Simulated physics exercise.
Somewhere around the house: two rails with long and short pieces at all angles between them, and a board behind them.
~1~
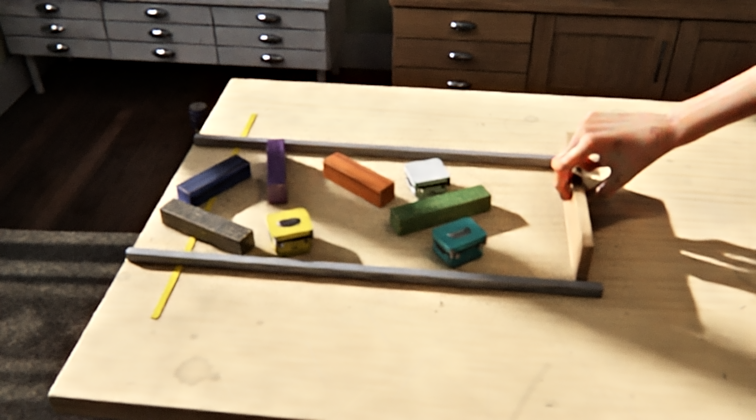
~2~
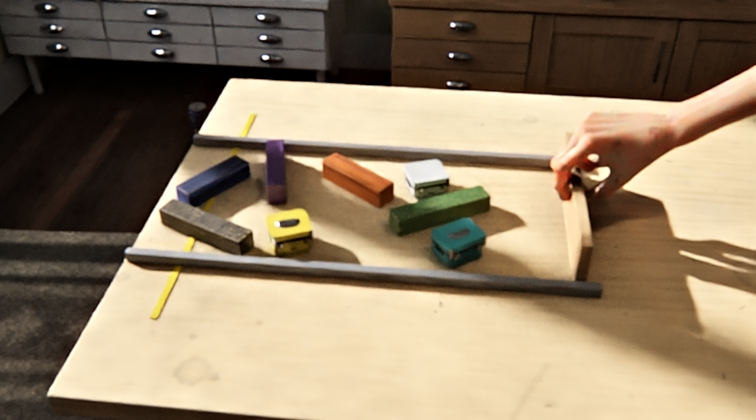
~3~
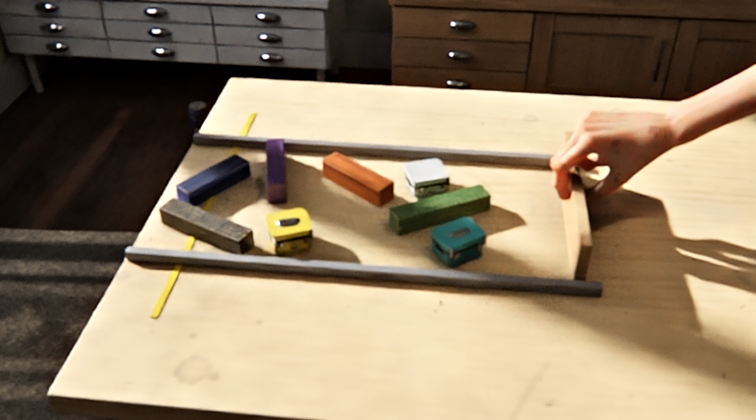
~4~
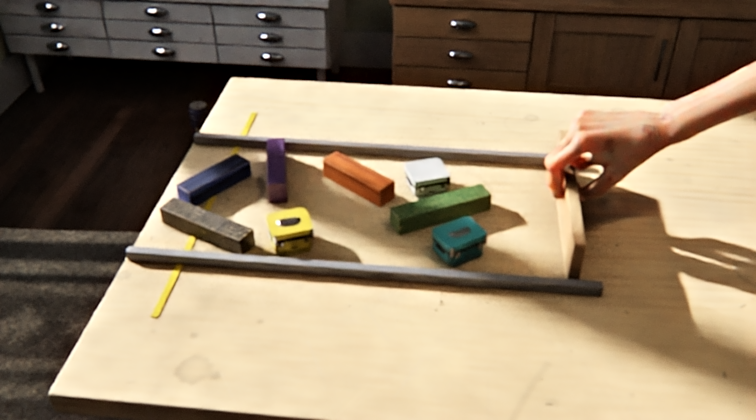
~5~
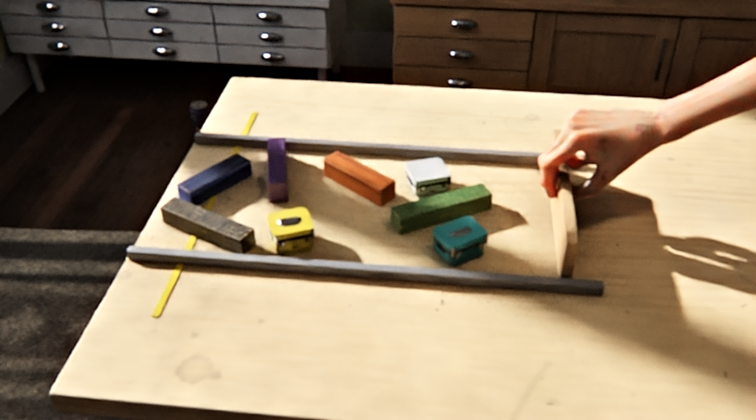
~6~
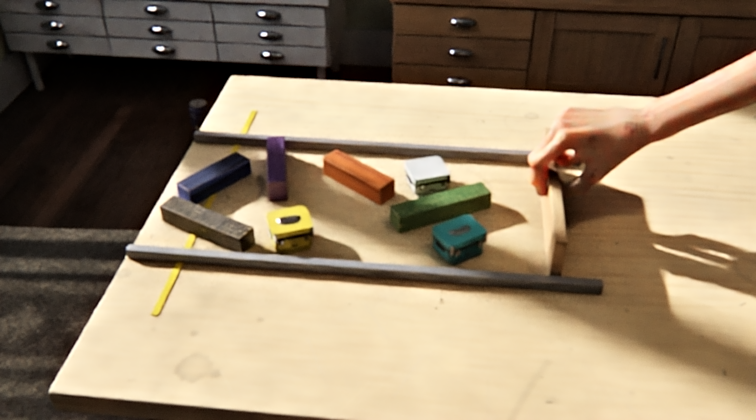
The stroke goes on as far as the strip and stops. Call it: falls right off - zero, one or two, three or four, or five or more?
Call: Three or four.
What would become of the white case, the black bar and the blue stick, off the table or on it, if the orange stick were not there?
As for the white case, it is retained; the black bar is not retained; the blue stick is not retained.
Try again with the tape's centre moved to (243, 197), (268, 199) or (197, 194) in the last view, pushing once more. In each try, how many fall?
It would be 2, 1 and 5.
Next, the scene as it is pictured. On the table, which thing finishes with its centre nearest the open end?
It's the orange stick that ends up nearest.
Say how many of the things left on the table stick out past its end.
It's 2.
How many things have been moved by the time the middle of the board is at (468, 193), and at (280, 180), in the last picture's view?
Well, it's 2 at the first one and 8 at the second.
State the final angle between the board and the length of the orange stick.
Close to 0°.
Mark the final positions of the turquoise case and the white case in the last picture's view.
Around (168, 228) and around (209, 158).
A little later, none off yet; blue stick at rest near (215, 178); black bar at rest near (207, 224); purple bar at rest near (277, 168).
Next, none off yet; blue stick at rest near (212, 178); black bar shifted a little near (165, 218); purple bar shifted a little near (255, 166).
When it is over, the number that fall off is three or four; down, yellow case, purple bar, black bar and blue stick.
